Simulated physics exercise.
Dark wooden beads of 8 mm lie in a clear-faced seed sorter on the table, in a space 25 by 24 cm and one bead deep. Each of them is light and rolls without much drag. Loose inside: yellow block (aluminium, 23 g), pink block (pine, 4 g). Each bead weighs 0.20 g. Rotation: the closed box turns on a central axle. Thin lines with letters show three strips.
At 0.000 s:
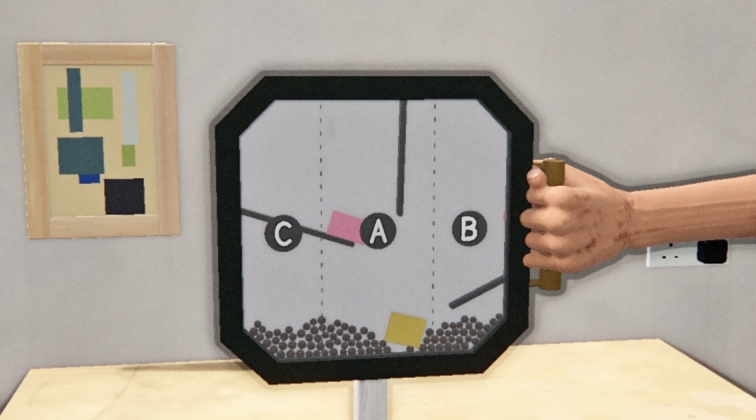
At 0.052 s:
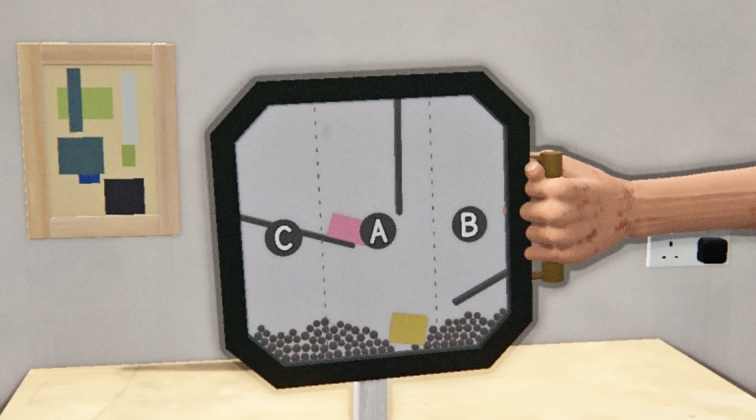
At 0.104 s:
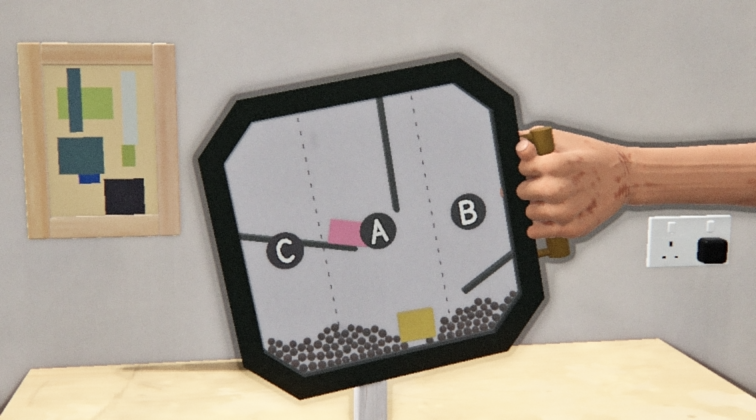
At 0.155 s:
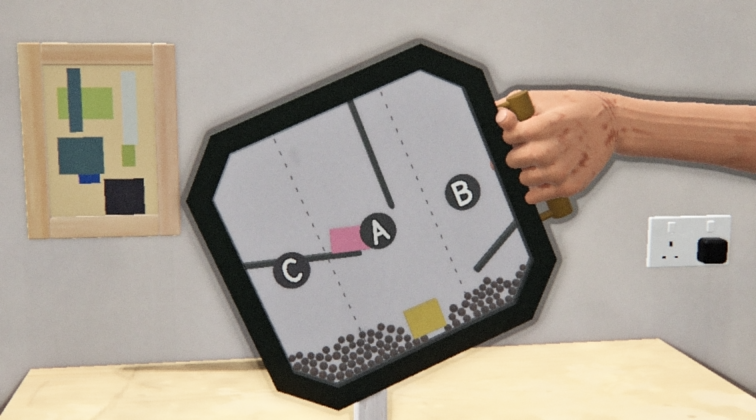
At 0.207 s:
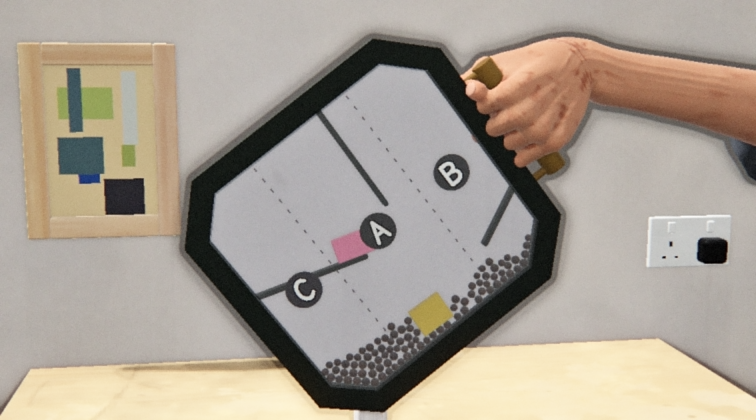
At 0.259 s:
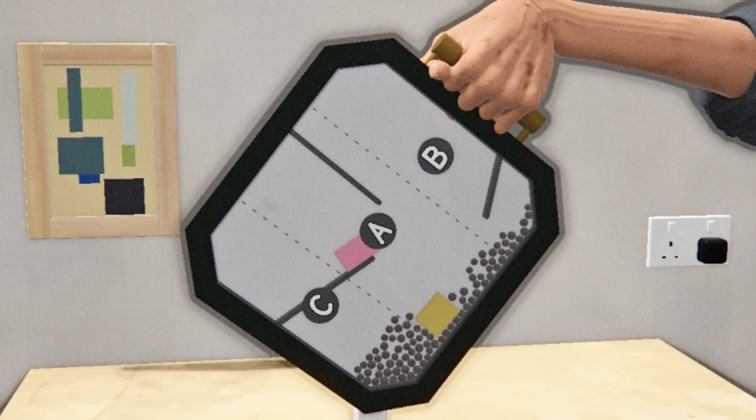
A hand turned a black-framed, clear-fronted box anticlockwise by its handle, well over onto its left side, while the dark beads shifted along the bottom and the yellow and pink blocks tilted with it.
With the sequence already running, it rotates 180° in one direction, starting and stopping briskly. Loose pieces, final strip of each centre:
Pink block - C; yellow block - C.
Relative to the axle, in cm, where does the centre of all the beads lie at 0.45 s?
Position estimate: Right 8 cm, below 7 cm.
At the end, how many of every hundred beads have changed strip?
60 %.
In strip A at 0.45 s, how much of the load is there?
About 10 %.
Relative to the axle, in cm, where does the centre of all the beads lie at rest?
About 7 cm right and 2 cm below.
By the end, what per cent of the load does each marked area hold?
In per cent: Strip A gets 30, strip B gets 0, strip C gets 65.
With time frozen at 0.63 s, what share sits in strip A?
Reading: Around 5 per cent of the load.
After 0.45 s, it stands 105° anticlockwise; the beads' middle is 8 cm right of and 7 cm below the centre; A 10 %, C 90 %; yellow block in C; pink block in C.
After 0.63 s, it stands 154° anticlockwise; the beads' middle is 10 cm right of and level with the centre; A 5 %, C 95 %; yellow block in C; pink block in C.
After 0.80 s, it stands 180° anticlockwise; the beads' middle is 9 cm right of and 4 cm above the centre; A 10 %, C 90 %; yellow block in C; pink block in C.
Settled by 2.3 s, it stands 180° anticlockwise; A 30 %, B 0 %, C 65 %; yellow block in C; pink block in C.
